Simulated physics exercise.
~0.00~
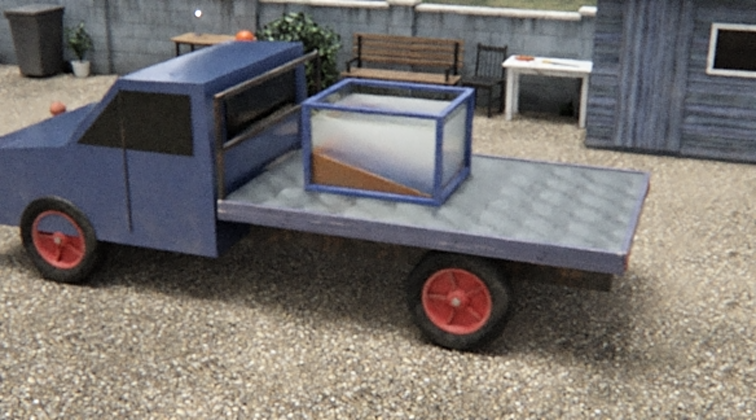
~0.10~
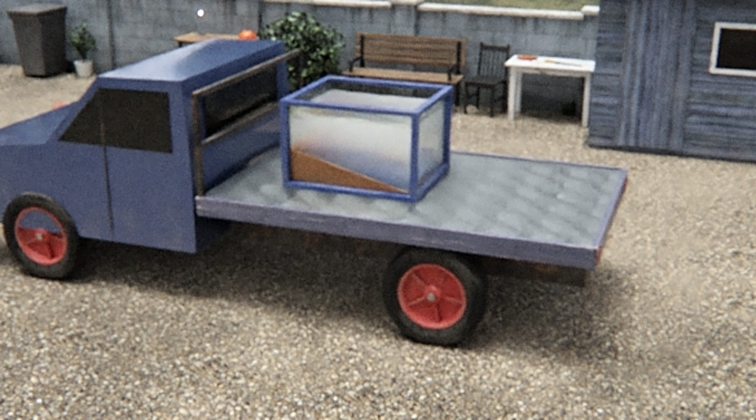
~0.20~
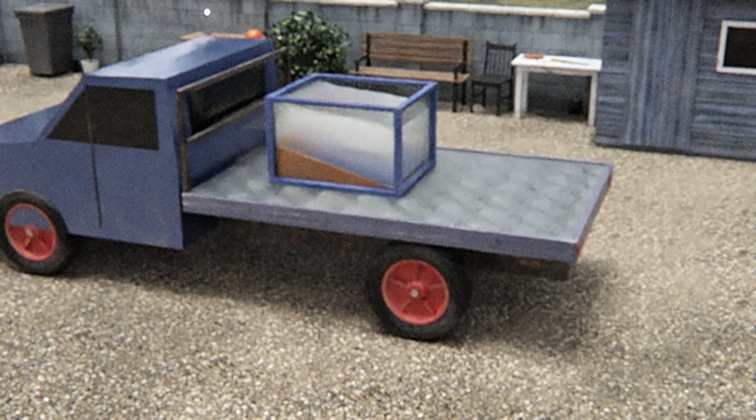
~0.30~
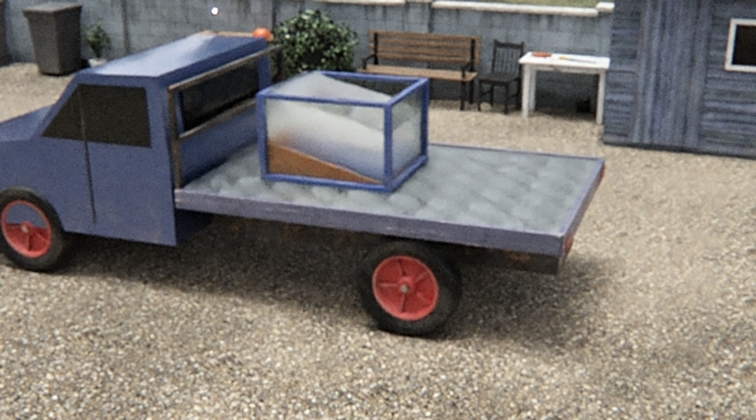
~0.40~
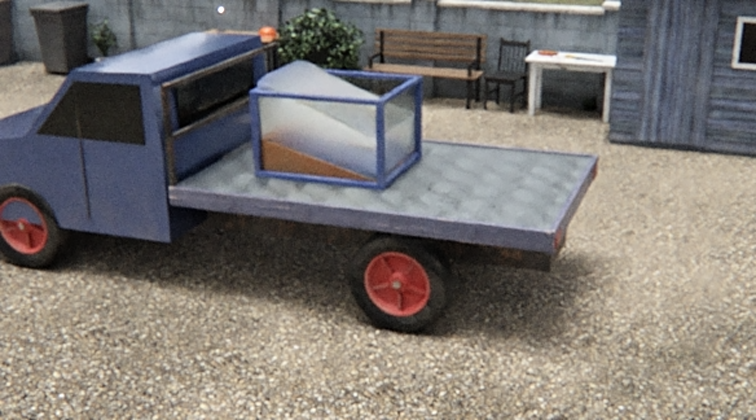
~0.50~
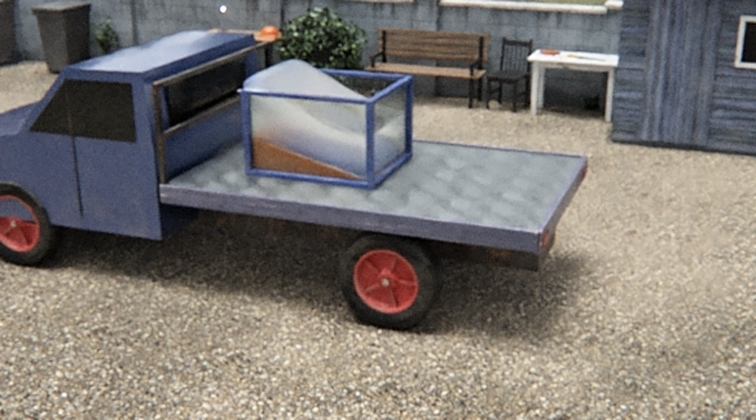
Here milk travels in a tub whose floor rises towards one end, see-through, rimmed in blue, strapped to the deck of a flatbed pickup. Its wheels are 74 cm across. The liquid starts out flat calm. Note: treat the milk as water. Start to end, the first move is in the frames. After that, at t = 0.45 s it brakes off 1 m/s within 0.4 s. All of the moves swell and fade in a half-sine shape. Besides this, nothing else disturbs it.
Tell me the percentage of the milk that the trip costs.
It loses about 6 per cent.
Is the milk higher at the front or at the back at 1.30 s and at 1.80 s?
The surface rises towards the rear end and then towards the forward end.
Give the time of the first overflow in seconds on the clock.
I'd put it at near 0.7 seconds.
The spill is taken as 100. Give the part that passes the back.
About 0 per cent.
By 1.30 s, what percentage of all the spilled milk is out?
About 100 percent, give or take.
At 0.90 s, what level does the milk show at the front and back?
Level, front = 60 cm; level, back = 38 cm.
Then, 0.90 s in, the surface is 59 cm up at the front and 38 cm at the back; 5 per cent is out, over the front.
Then, 1.30 s in, the surface is 40 cm up at the front and 66 cm at the back; 5 per cent is out, over the front.
Then, 1.80 s in, the surface is 56 cm up at the front and 45 cm at the back; 5 per cent is out, over the front.
Then, 3.84 s in, 6 per cent is out, over the front, 17 of 304 litres.
